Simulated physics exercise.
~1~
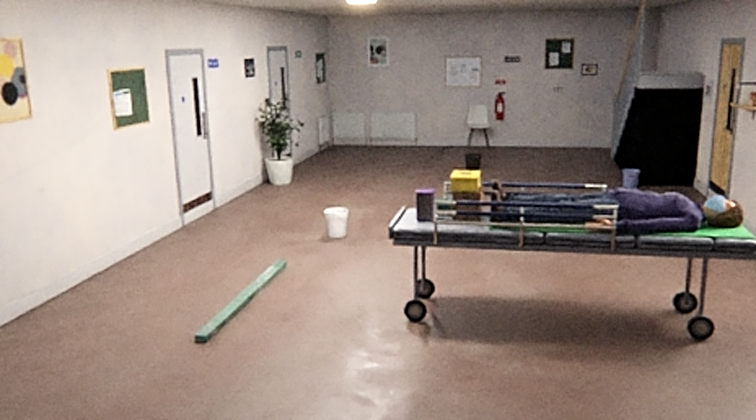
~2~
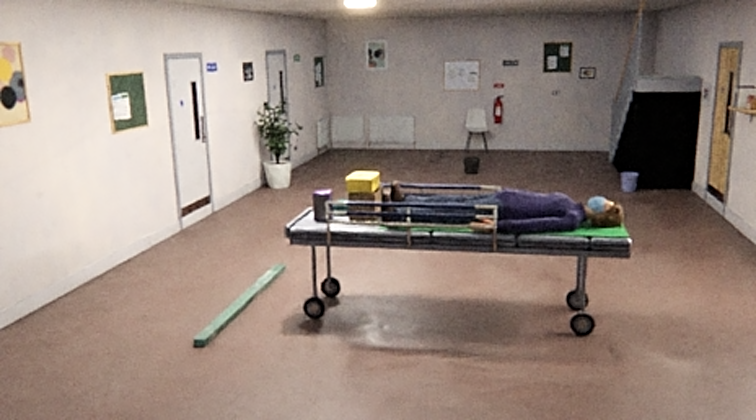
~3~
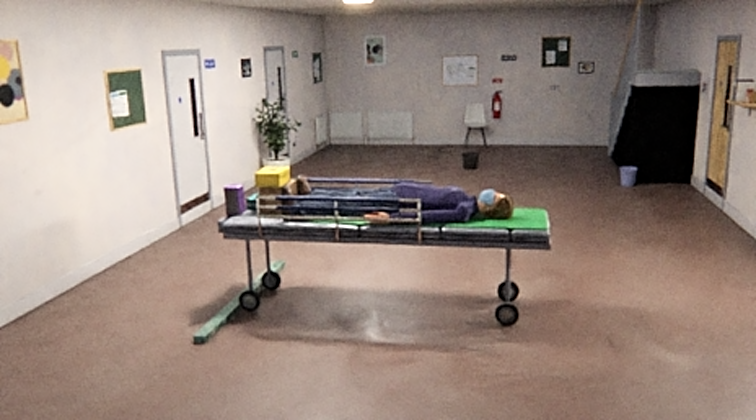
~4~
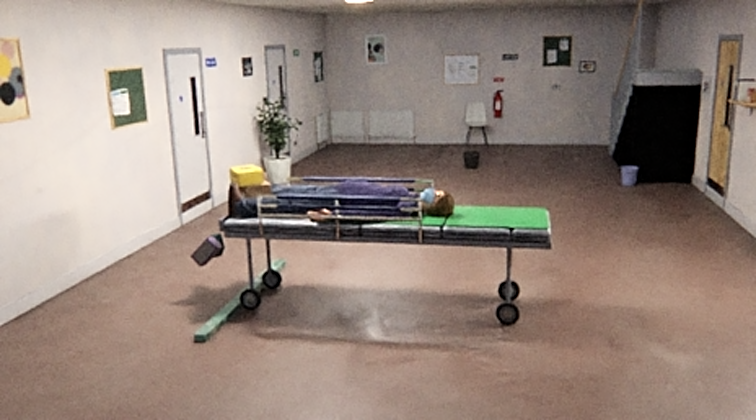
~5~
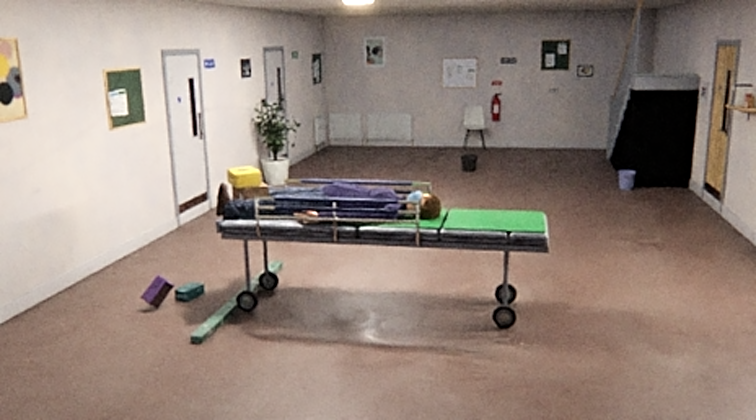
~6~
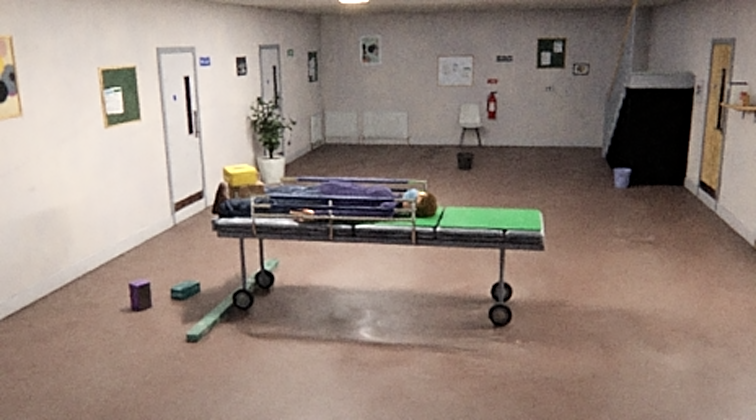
A hospital trolley carrying a limp, masked person in purple on a green sheet rolls leftward across a pale-walled corridor, seen from a slightly swaying camera facing the far wall. A purple block-like item, a small teal box, a yellow case and a dark bag sit near the person's feet at the left end. The wheels meet a green sill on the floor and the trolley stops dead. The person slides feet-first toward the left end, while the purple and teal items tumble off. They settle on the floor, the purple one upright, as the person, yellow case and bag stay aboard.
